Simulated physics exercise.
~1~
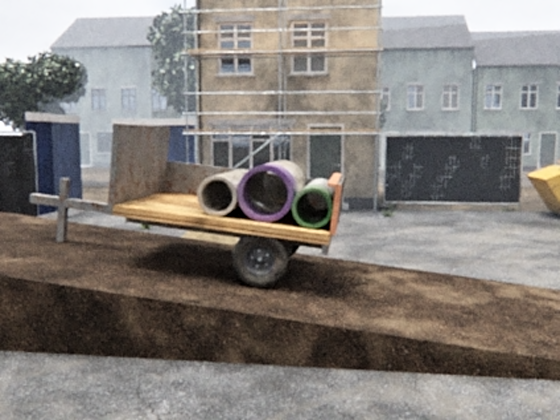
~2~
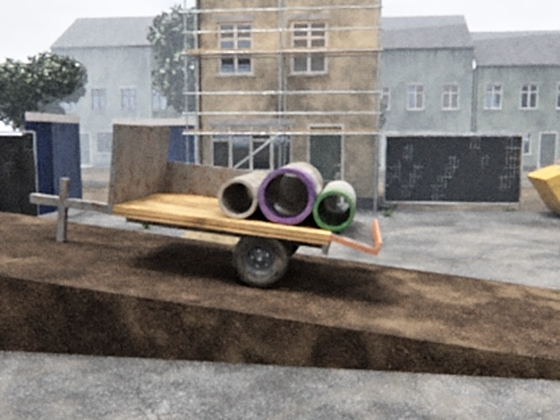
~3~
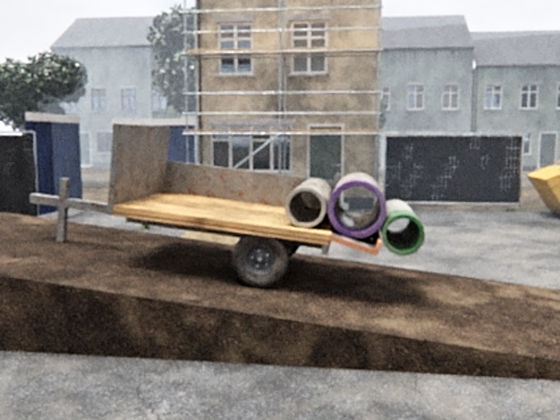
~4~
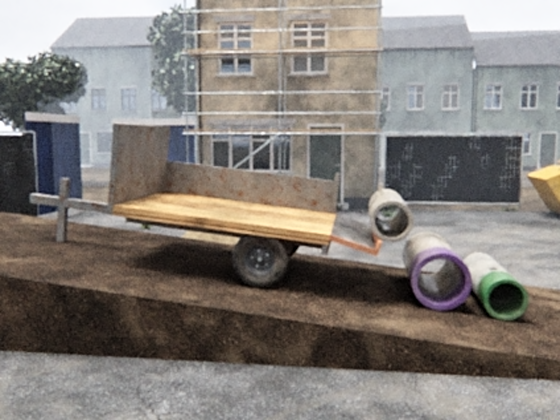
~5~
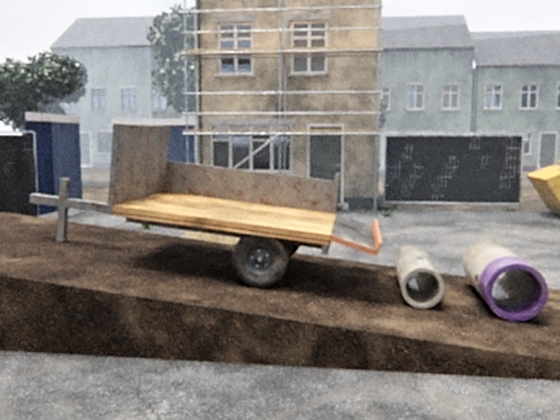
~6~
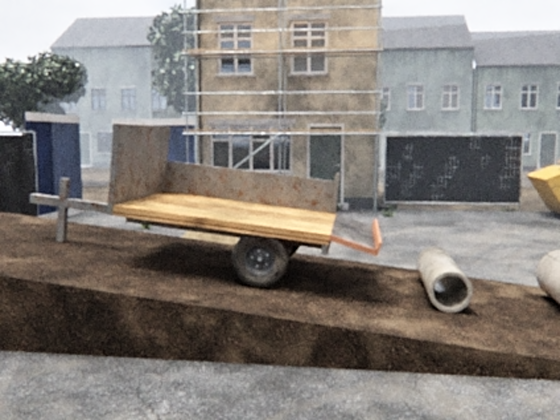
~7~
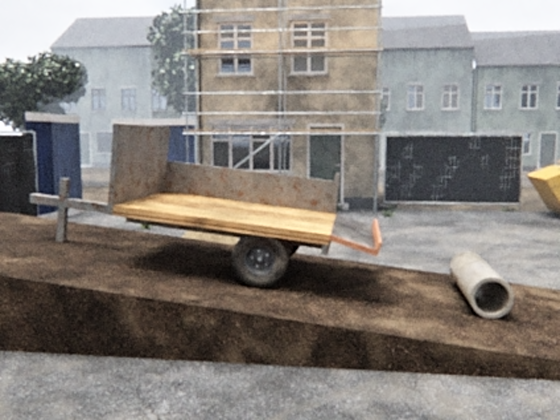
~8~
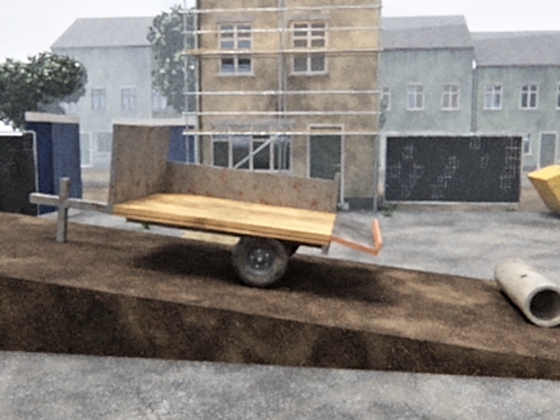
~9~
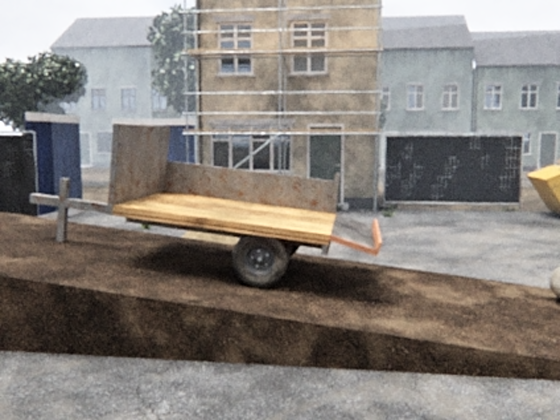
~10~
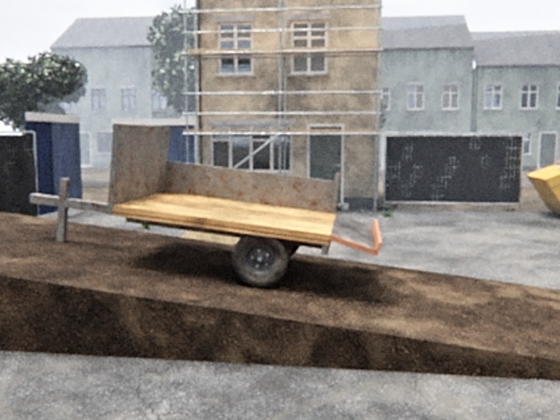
Three concrete pipes, one plain, one with a purple rim and one with a green rim, lie side by side at the right end of a wooden-bedded trailer. The trailer stands on a brown dirt slope, seen from the side, with a scaffolded tan building and grey houses behind. The orange-edged tailgate swings down to the right, and the pipes roll toward it. Green drops off first, purple follows, and the plain pipe tips off last. They roll down the slope and leave on the right one after another, until the trailer stands empty with its gate hanging open.
